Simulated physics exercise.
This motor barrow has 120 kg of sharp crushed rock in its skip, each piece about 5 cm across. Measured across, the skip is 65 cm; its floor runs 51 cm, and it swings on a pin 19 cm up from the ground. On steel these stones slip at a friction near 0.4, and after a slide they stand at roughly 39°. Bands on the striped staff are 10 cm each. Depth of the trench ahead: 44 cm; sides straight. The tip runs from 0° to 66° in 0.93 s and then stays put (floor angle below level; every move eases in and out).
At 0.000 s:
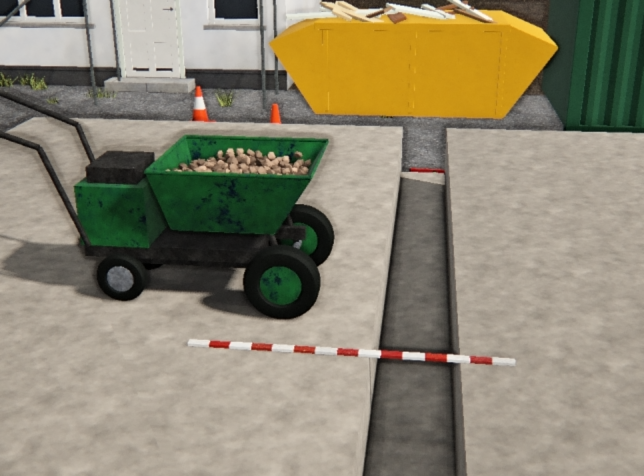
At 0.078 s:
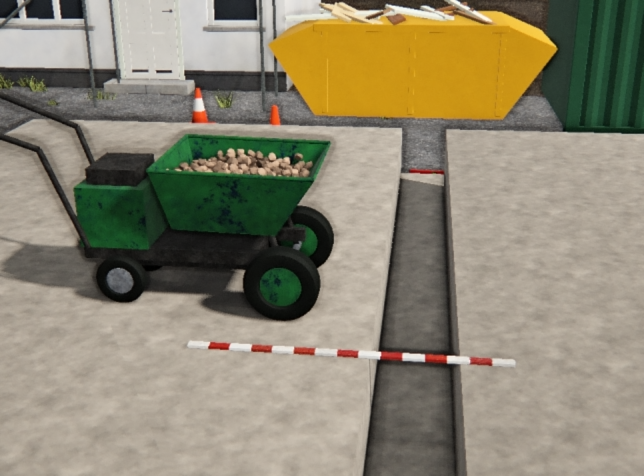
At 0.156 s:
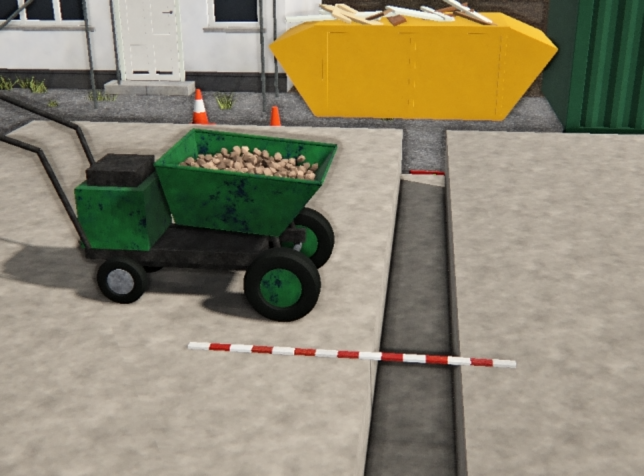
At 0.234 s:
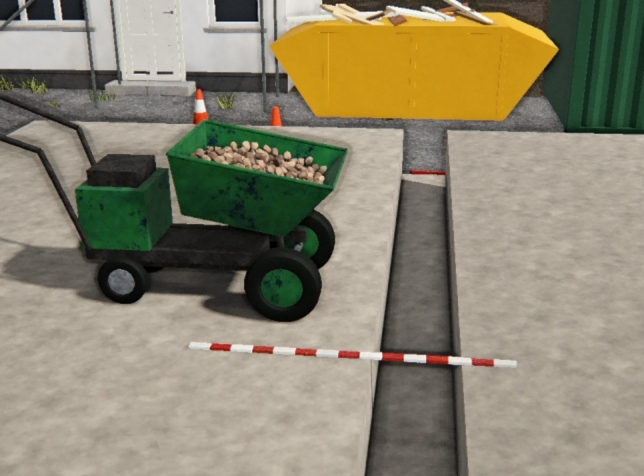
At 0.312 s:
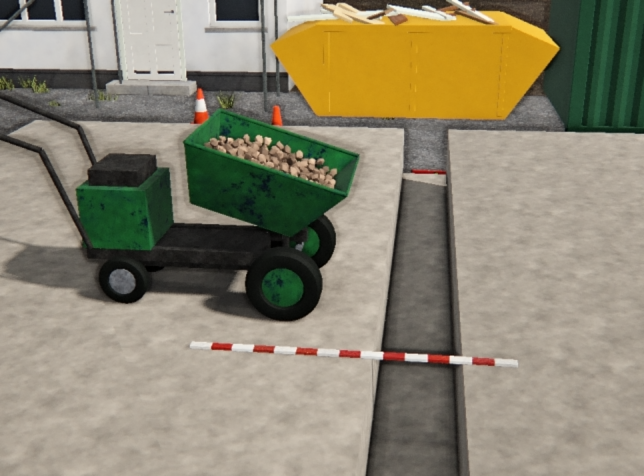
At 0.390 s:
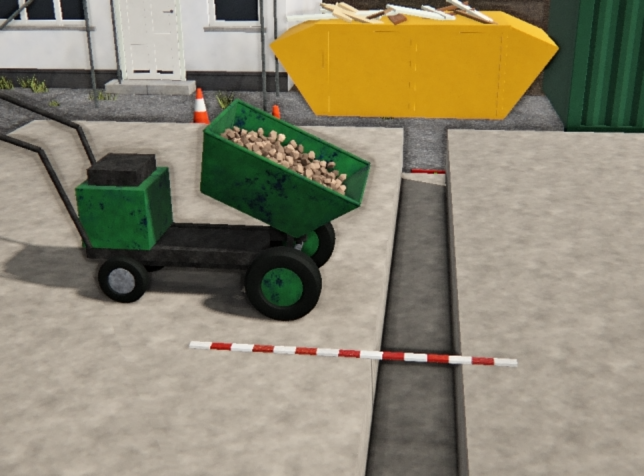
A green motor barrow loaded with pale brown stones stands at the left on a concrete yard, seen from slightly above and side-on by a still camera. A red-and-white striped staff lies across a narrow, straight-sided trench to its right, with a yellow skip, orange cones and a white building behind. The barrow's green tub tilts slowly, then further, its rear rising and its front lip dipping toward the right, while the wheels stay put.
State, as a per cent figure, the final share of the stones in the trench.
The final share is about 37 per cent.
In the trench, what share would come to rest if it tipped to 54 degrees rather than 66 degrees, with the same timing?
Then close to 10 per cent.
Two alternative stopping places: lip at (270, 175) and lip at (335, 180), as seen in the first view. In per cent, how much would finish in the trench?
About 45 per cent first, then about 25 per cent.
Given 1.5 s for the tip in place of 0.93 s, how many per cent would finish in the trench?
Roughly 35 per cent would.
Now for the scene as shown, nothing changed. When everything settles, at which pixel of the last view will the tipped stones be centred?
The middle should be near (435, 364).
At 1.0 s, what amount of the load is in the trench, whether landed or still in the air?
Something like 10 in a hundred.
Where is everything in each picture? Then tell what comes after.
The skip is at 0°, its lip at (311, 178); the top of the load is at (247, 161), in the first picture.
Lip at (314, 180), floor tilted 1°, highest stones at (238, 162); the stones move at 0.2 m/s on average, in the second picture.
The skip is at 5°, its lip at (321, 184); the top of the load is at (241, 161); the stones move at 0.5 m/s on average, in the third picture.
Lip at (333, 189), floor tilted 10°, highest stones at (232, 156); the stones move at 0.7 m/s on average, in the fourth picture.
Lip at (347, 196), floor tilted 17°, highest stones at (226, 146); the stones move at 0.8 m/s on average, in the fifth picture.
The skip is at 25°, its lip at (360, 205); the top of the load is at (238, 137); the stones move at 0.9 m/s on average, in the sixth picture.
After 0.7 s the floor is at 56°; 100 % in the skip; the foremost stones are at (382, 234).
After 1.0 s the floor is at 66°; 88 % in the skip, 12 % in the trench; the foremost stones are at (460, 314).
After 1.4 s the floor is at 66°; 64 % in the skip, 29 % in the trench, 7 % past the trench; the foremost stones are at (526, 292).
After 3.3 s the floor is at 66°; 55 % in the skip, 37 % in the trench, 8 % past the trench; the foremost stones are at (556, 294).
